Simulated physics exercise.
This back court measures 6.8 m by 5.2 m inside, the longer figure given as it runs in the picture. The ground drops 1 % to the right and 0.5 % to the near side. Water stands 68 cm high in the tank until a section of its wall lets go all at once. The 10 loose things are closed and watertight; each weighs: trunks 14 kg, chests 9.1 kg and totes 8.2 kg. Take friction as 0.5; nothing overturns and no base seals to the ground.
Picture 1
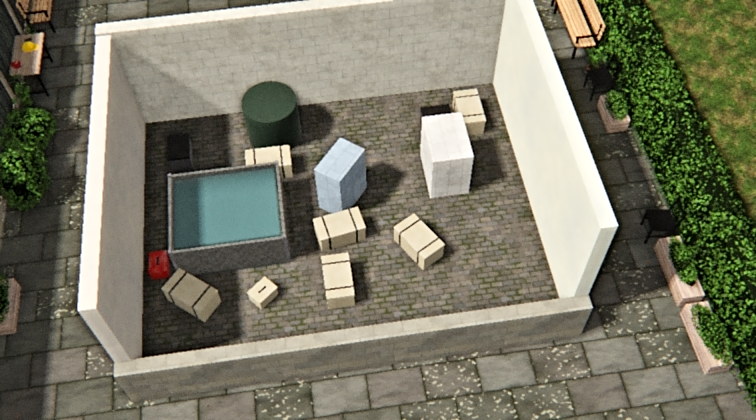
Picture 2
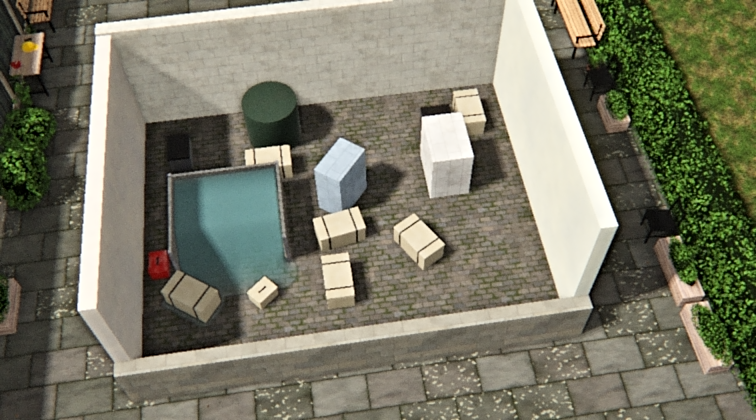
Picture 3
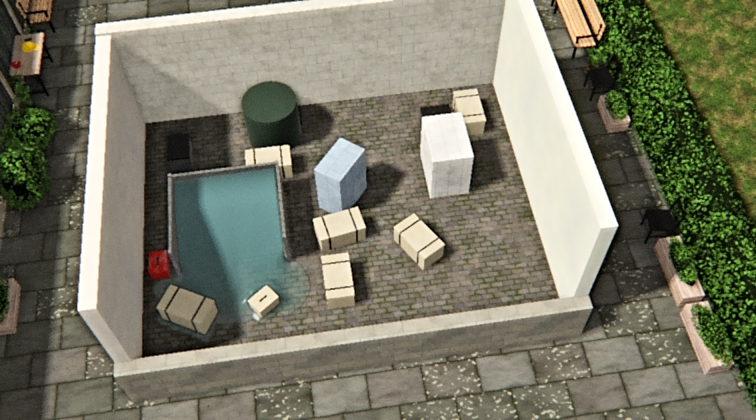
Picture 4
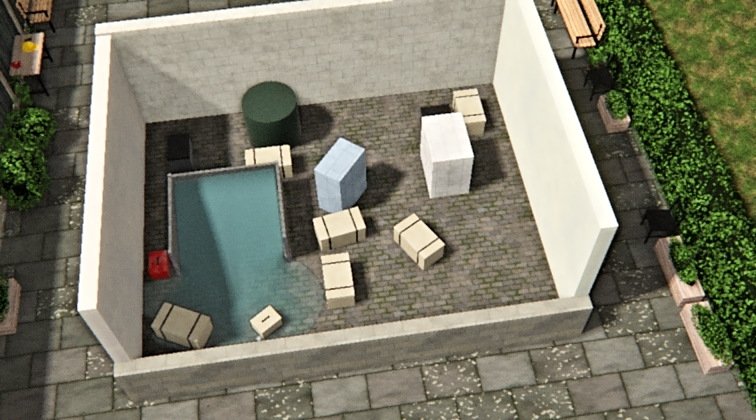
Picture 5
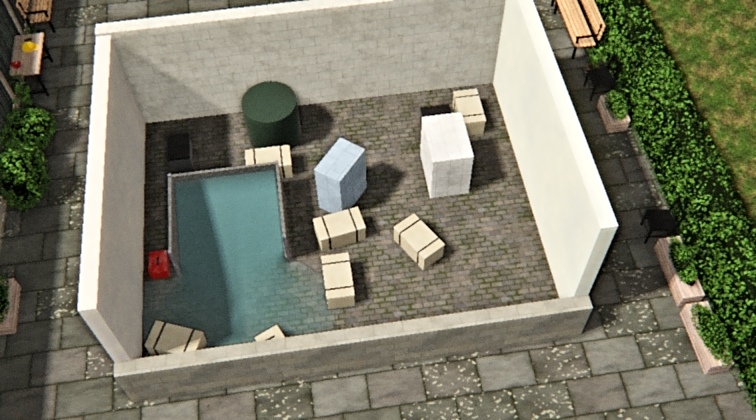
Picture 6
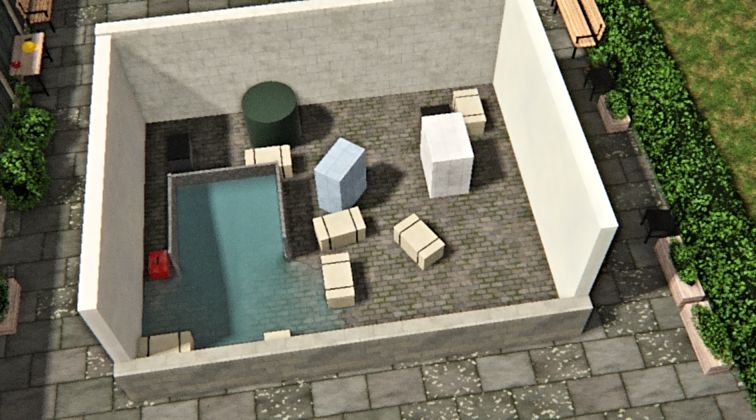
Water spilling from an open-sided pool across a walled brick court, pushing two pale crates to the near wall.
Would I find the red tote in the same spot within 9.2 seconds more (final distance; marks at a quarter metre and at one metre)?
Red tote travels far.
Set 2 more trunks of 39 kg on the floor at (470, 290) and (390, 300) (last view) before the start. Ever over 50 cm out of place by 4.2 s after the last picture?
In that order: More, over.
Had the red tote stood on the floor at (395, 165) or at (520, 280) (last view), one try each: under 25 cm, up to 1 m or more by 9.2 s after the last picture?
In that order: It holds its place; it travels far.
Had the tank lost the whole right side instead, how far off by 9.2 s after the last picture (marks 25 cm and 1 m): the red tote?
Then the red tote stays put.
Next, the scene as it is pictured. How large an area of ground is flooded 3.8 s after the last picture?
Roughly 26 m2.
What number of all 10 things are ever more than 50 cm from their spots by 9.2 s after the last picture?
8 of them.
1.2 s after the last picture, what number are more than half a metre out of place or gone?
I count 2.
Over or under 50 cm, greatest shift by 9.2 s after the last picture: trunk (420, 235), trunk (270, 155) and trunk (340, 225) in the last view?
In turn: More, less, short of it.
Then, 1.2 s after the last picture the red tote is near (159, 258), 0.1 m from its start, aground; 2 afloat.
Then, 3.8 s after the last picture the red tote is near (163, 125), 2.9 m from its start, afloat; 3 afloat.
Then, 6.2 s after the last picture the red tote is near (234, 157), 2.4 m from its start, aground; 6 afloat.
Then, 9.2 s after the last picture the red tote is near (235, 166), 2.3 m from its start, aground; 8 afloat.
